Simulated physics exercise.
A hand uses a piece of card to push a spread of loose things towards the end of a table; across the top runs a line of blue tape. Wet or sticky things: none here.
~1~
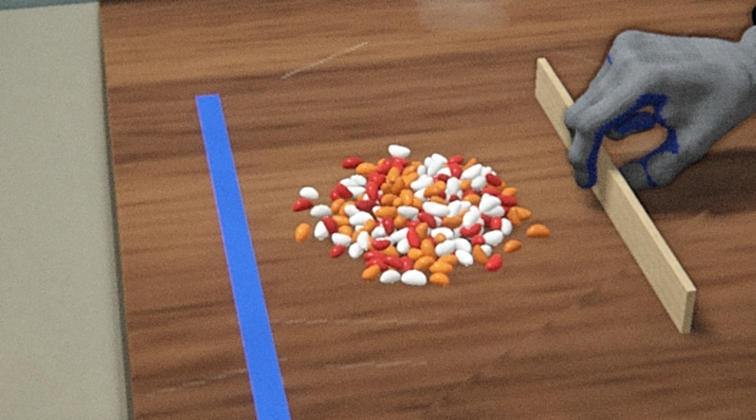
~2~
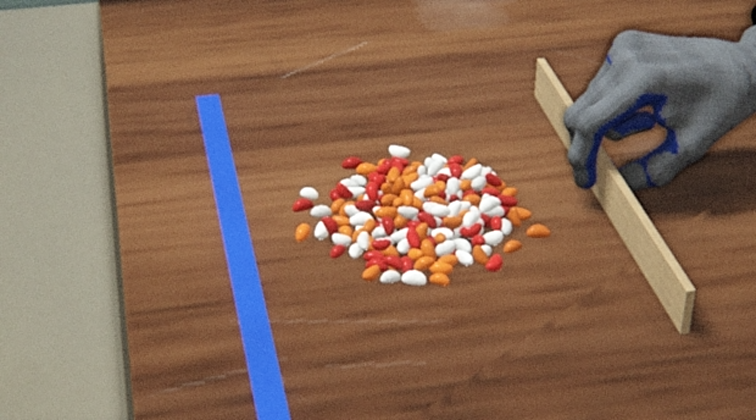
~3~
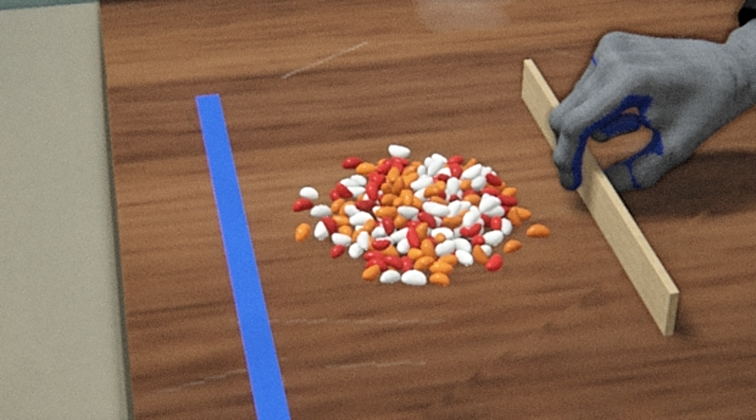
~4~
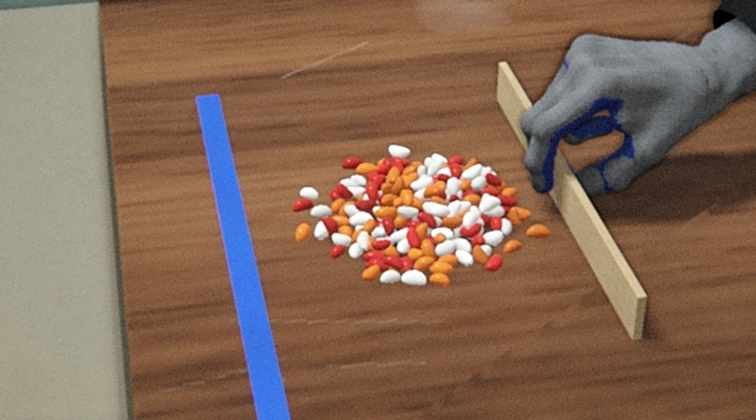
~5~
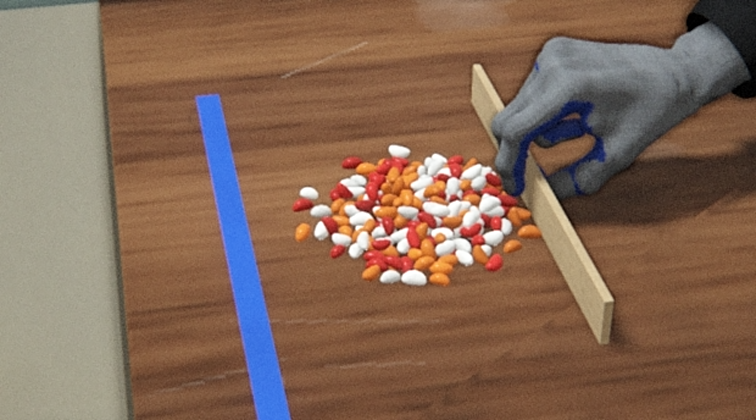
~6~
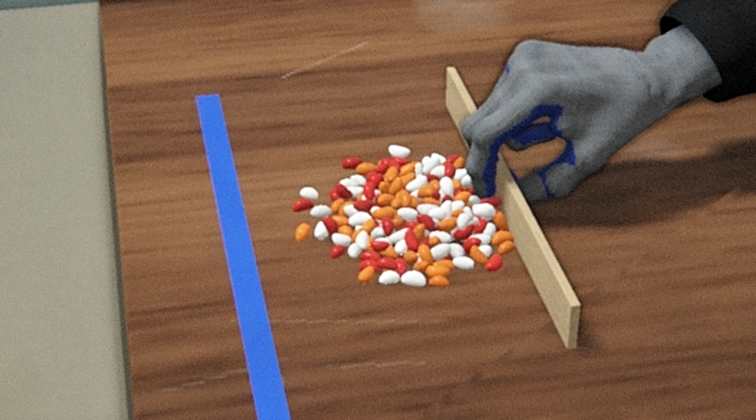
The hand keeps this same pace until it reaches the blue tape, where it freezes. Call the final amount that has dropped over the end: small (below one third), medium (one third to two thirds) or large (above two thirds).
Small.
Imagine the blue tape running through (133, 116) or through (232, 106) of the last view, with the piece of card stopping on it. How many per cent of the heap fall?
Note: Case one around 100 in a hundred, case two around 10 in a hundred.
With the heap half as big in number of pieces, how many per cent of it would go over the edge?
I'd put it at around 10 per cent.
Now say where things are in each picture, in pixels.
Piece of card (677, 290), at rest; blue tape (210, 109), about a palm's width from the edge; edge at (120, 255); the heap (421, 219), jelly beans, in the first picture.
Piece of card (676, 290), at rest, in the second picture.
Piece of card (660, 293); the heap (421, 219), in the third picture.
Piece of card (628, 297), in the fourth picture.
Piece of card (596, 301); the heap (421, 219), in the fifth picture.
Piece of card (564, 305); blue tape (210, 109); edge at (120, 255); the heap (417, 220), about a tenth pushed along, in the sixth picture.
Just after the last frame, piece of card still moving, near (360, 186); heap all on the table, its front near (213, 218).
A moment on, piece of card stopped at the blue tape; heap about a tenth over the edge.
Further on, piece of card stopped at the blue tape; heap roughly a quarter over the edge.
When it is over, piece of card stopped at the blue tape; heap roughly a quarter over the edge.
